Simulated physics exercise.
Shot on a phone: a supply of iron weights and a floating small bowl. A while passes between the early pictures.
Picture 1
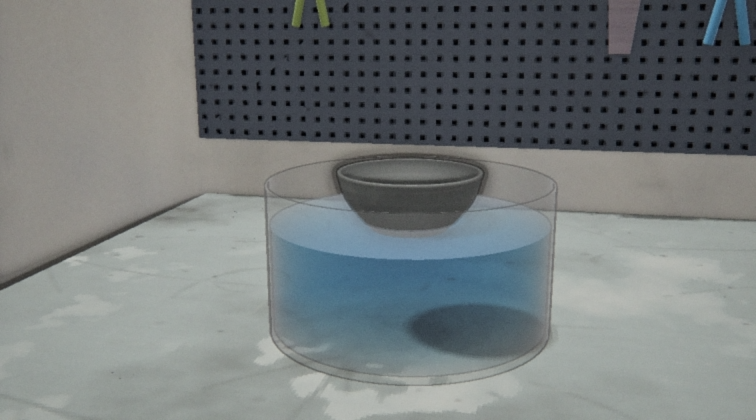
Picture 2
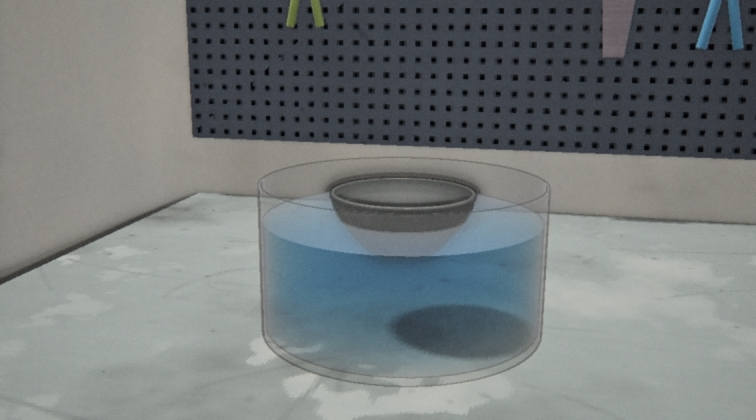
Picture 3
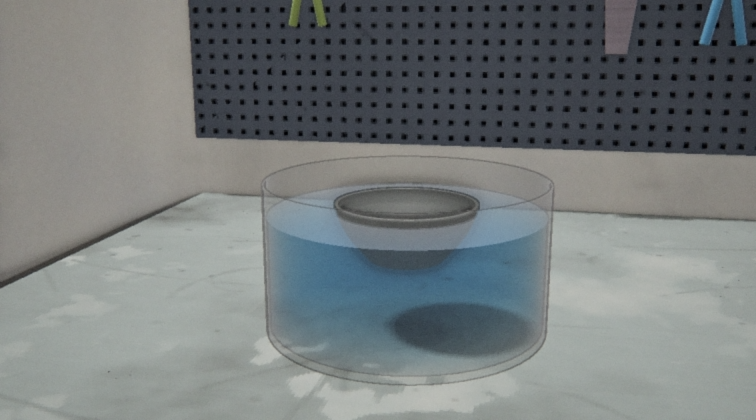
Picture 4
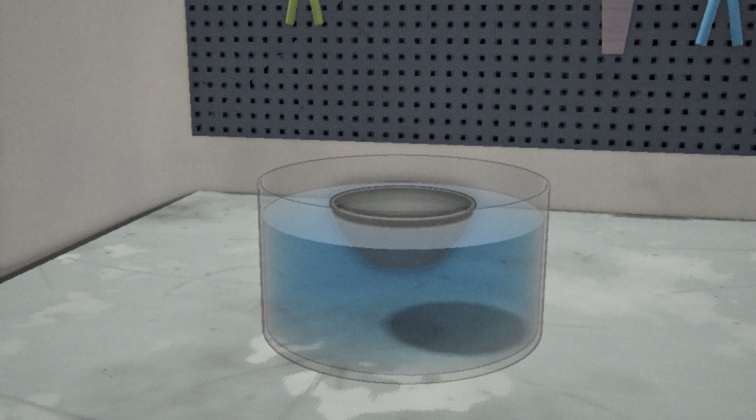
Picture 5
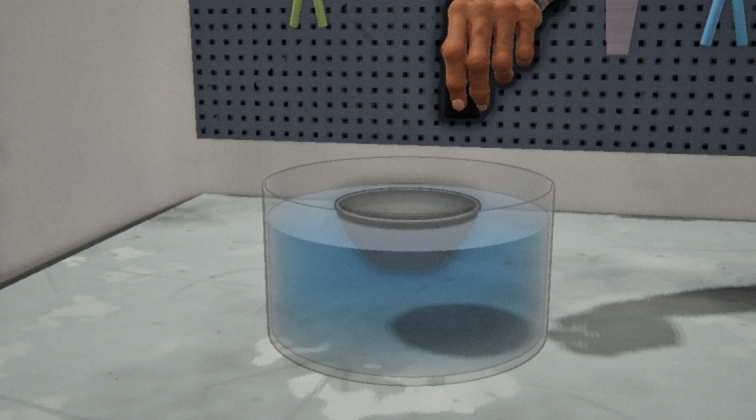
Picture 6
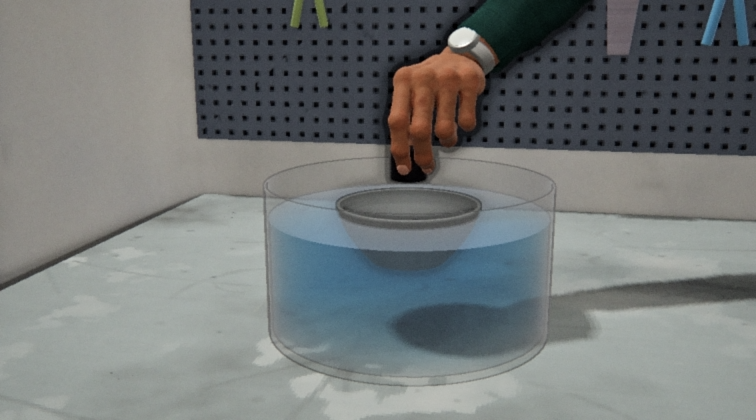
A small bowl sinks lower in the water, then a hand brings a dark object above it.
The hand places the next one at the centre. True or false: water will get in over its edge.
True.
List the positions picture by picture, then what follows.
The first picture shows small bowl (410, 173) empty; most of its side above the surface.
The second picture shows small bowl (403, 194) with one aboard; about half of its side above the surface.
The third picture shows small bowl (406, 205) with two aboard; about a fifth of its side above the surface.
The fourth picture shows small bowl (403, 204) with two aboard; about a fifth of its side above the surface.
The fifth picture shows small bowl (407, 206) with two aboard; about a fifth of its side above the surface; the next iron weight in the hand at (462, 100).
The sixth picture shows small bowl (408, 206) with two aboard; about a fifth of its side above the surface; the next iron weight in the hand at (409, 163).
Soon after, the iron weight is in and the small bowl dips.
Later, water pours in over its edge.
In the end, the small bowl lies on the bottom with its load.
